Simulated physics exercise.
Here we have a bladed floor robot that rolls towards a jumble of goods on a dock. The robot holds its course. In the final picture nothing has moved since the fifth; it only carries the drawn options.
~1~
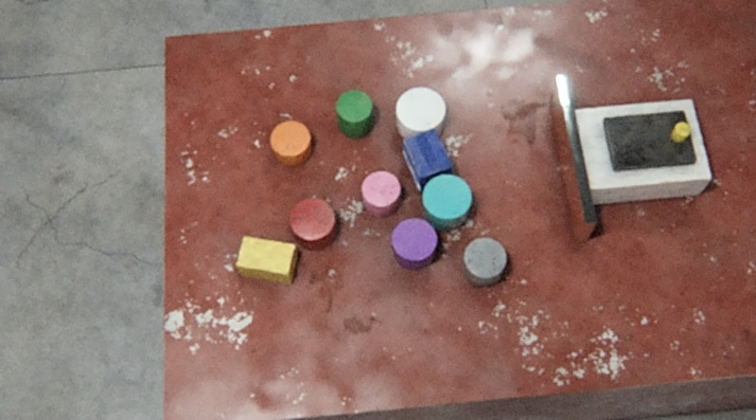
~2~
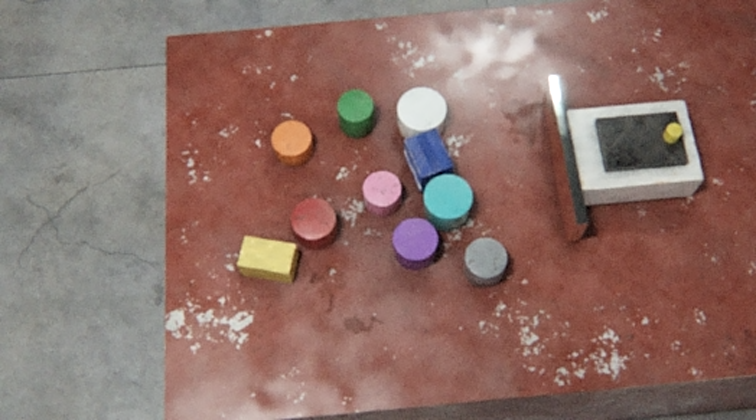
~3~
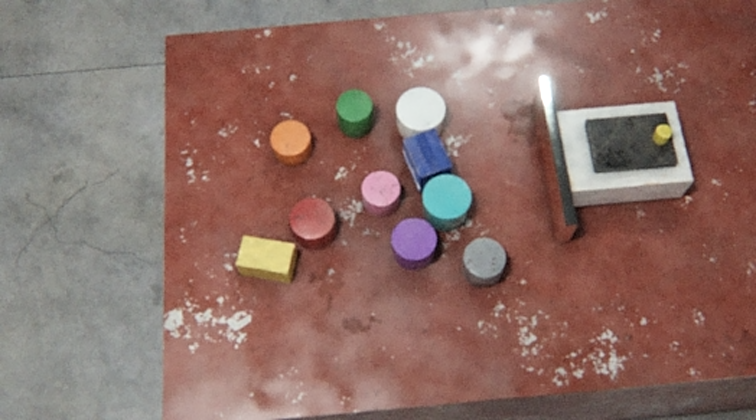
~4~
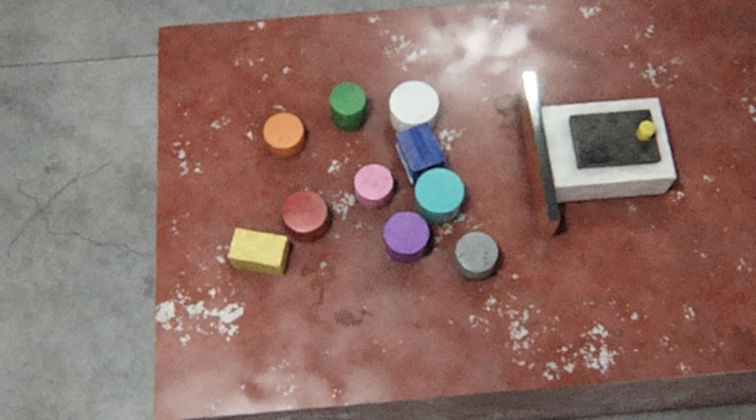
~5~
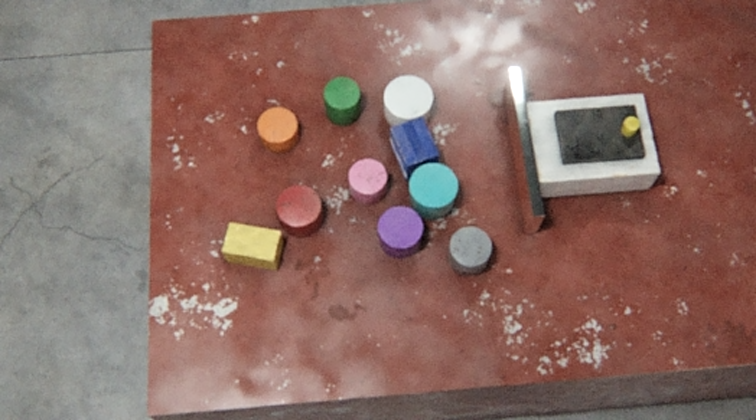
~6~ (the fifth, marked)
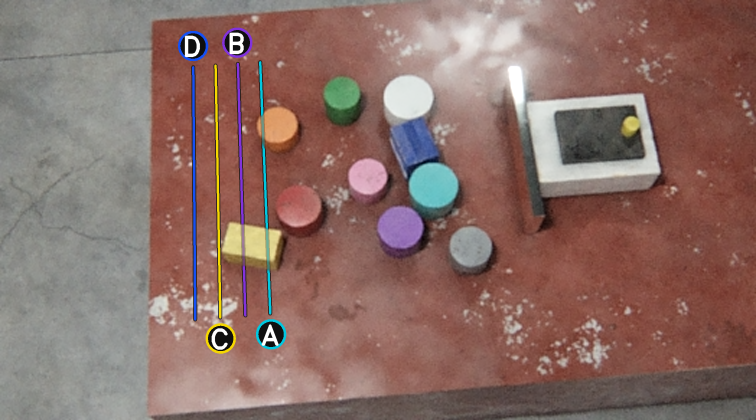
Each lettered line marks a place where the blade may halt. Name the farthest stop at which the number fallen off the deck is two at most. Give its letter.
It can go as far as C.
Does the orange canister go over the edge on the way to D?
Yes.
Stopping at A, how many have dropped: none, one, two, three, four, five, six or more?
The count is none.
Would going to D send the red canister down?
Yes.
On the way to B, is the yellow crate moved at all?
By then, yes.
On the marked copy, A at (265, 180); B at (241, 182); C at (218, 184); D at (194, 186).
With C. Early on, robot (482, 143); green canister (337, 102); white canister (378, 107).
Further on, robot (372, 151); yellow crate (236, 258); red canister (238, 222).
At the end, robot (283, 158); yellow crate (154, 284); red canister (155, 237); none fallen.
As for the rest, A is within the limit but short; B is within the limit but short; D drops four.
